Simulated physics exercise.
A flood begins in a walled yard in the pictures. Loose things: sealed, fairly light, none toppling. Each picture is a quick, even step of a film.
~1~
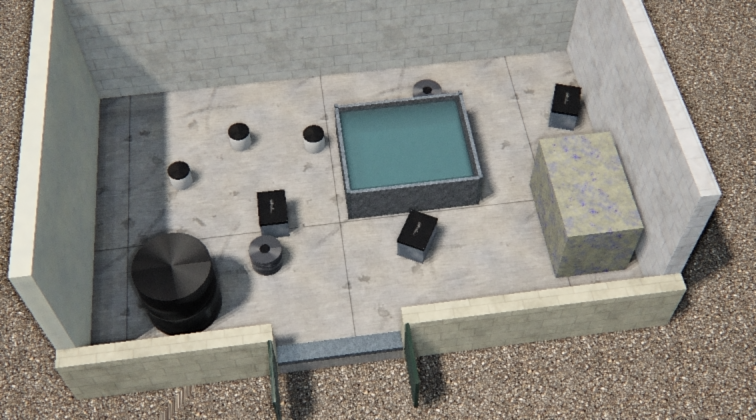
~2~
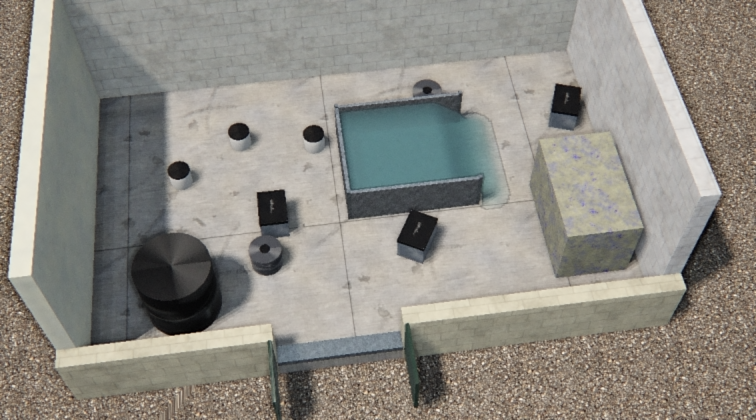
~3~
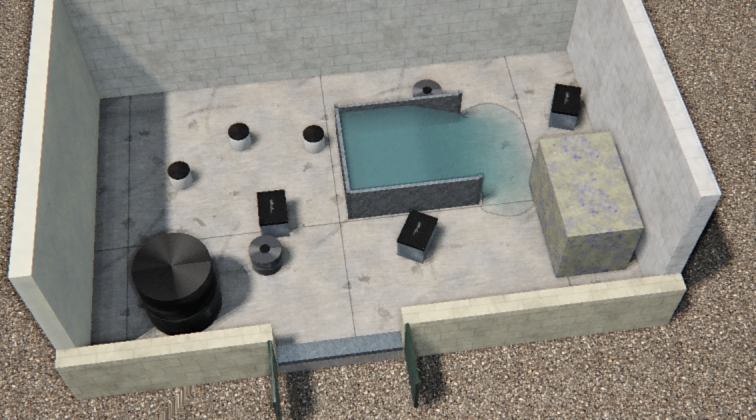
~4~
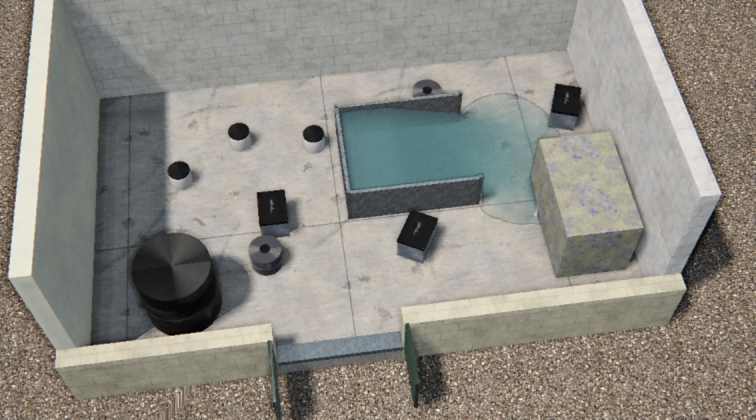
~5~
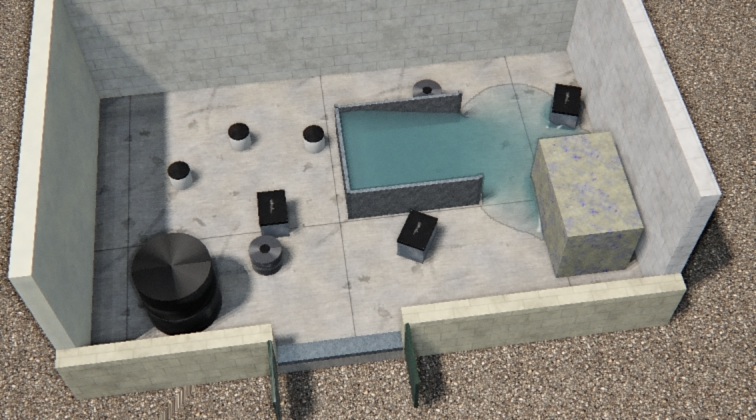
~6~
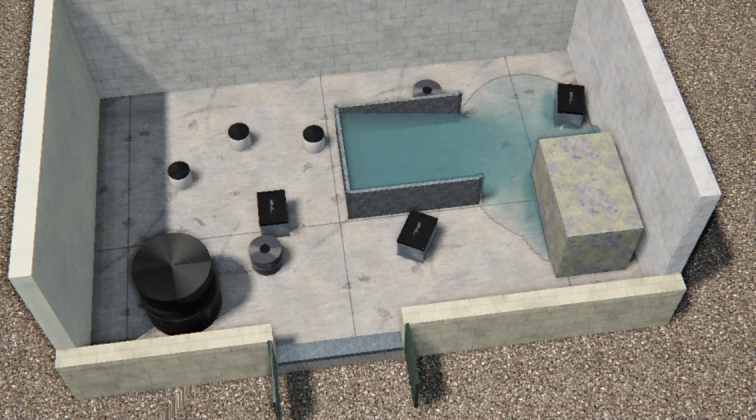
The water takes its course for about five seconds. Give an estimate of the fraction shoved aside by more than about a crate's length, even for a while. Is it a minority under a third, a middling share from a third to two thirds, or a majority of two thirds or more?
A middling share.
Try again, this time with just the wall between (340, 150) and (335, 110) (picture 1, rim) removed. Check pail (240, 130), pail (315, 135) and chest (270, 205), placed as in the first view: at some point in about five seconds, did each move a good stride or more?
Working through them in order, the first gets shoved clear, the second gets shoved clear and the last not displaced that far.
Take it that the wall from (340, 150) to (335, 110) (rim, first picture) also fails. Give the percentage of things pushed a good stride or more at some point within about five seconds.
I'd say near 40 %.
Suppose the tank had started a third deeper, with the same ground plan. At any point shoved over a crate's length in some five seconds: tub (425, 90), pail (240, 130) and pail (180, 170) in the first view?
In that order: Shifted that much, moved that far, shifted that much.
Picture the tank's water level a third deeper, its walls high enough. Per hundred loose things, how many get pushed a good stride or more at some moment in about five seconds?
About 60 in every hundred loose things.
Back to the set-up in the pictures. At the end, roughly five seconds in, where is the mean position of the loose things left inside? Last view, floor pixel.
Roughly at (261, 184) in the last view.
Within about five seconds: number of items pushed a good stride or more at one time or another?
The count is 3.
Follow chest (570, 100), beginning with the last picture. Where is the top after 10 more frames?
It should be around (551, 38).
A moment on, 0 of 8 are well off their spots; 0 afloat.
Next, 1 of 8 are well off their spots; 1 afloat.
Later, 2 of 8 are well off their spots; 1 afloat.
In the end, 3 of 8 are well off their spots, and 3 have been at some point; 0 afloat.
